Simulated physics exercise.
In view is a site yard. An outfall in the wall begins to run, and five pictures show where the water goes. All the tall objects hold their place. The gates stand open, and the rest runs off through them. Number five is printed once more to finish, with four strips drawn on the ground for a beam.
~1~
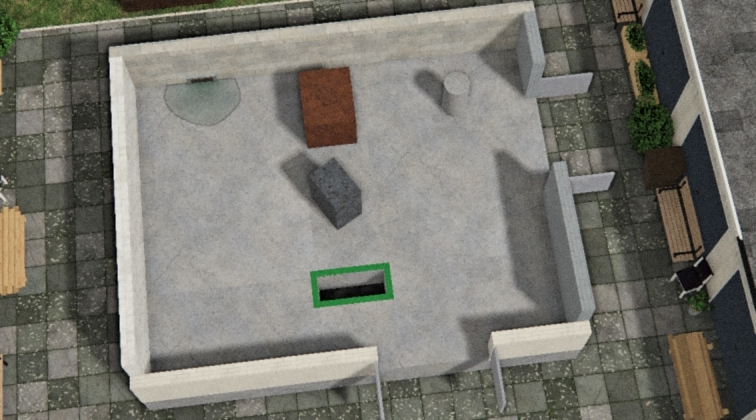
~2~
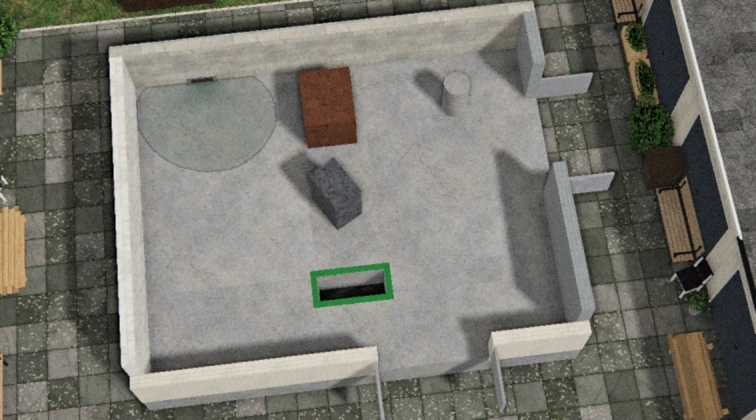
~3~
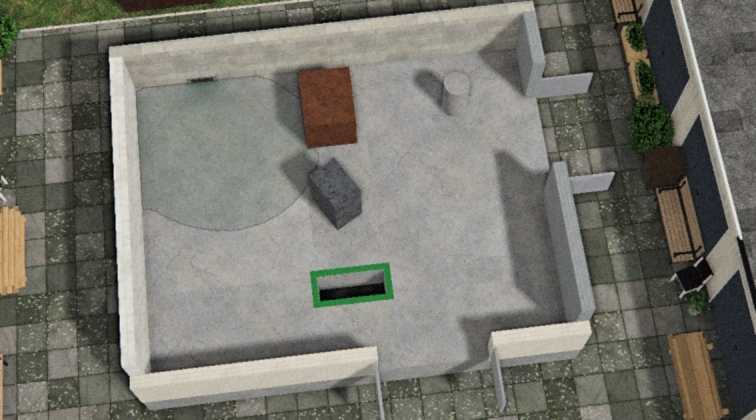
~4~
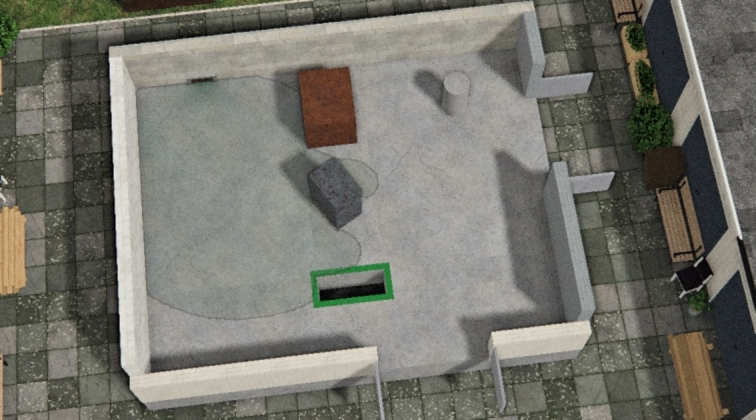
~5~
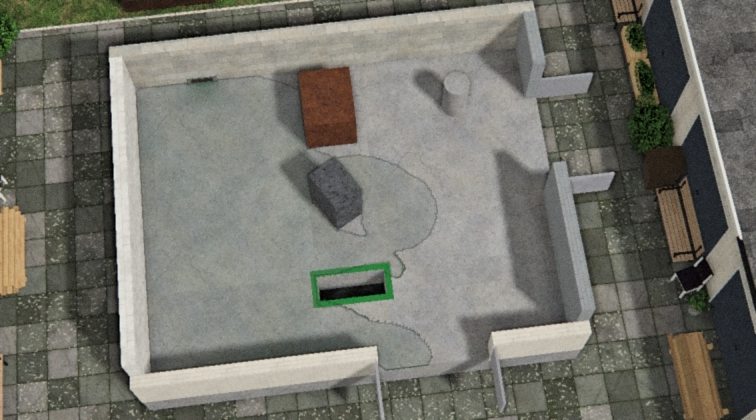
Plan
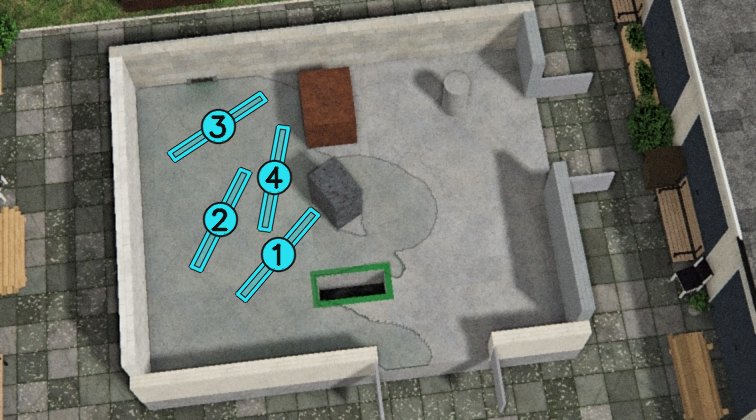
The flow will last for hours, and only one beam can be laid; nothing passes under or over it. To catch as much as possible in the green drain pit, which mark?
Spot 2.
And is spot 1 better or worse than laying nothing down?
It is worse.
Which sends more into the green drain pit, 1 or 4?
4 it is.
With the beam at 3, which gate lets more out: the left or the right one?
The left one.
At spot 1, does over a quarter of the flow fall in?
No.
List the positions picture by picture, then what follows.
The first frame shows outfall at (202, 79); green drain pit at (352, 285); open gate at (432, 352); open gate at (534, 146); front seen at (186, 118), 3 % of the ground wet; green drain pit still dry.
The second frame shows front seen at (217, 167), 10 % of the ground wet; green drain pit still dry.
The third frame shows front seen at (246, 224), 21 % of the ground wet; green drain pit still dry.
The fourth frame shows front seen at (310, 297), 37 % of the ground wet; green drain pit still dry.
In the fifth frame, 51 % of the ground is wet; green drain pit taking water.
On the marked copy, 1 from (241, 297) to (314, 212); 2 from (196, 268) to (245, 171); 3 from (172, 156) to (262, 96); 4 from (264, 229) to (283, 127).
Choosing 1, about 11 % of the stream goes into the green drain pit, about 88 % out by the gates.
Choosing 2, about 23 % of the stream goes into the green drain pit, about 75 % out by the gates.
Choosing 3, about 13 % of the stream goes into the green drain pit, about 85 % out by the gates.
Choosing 4, about 14 % of the stream goes into the green drain pit, about 83 % out by the gates.
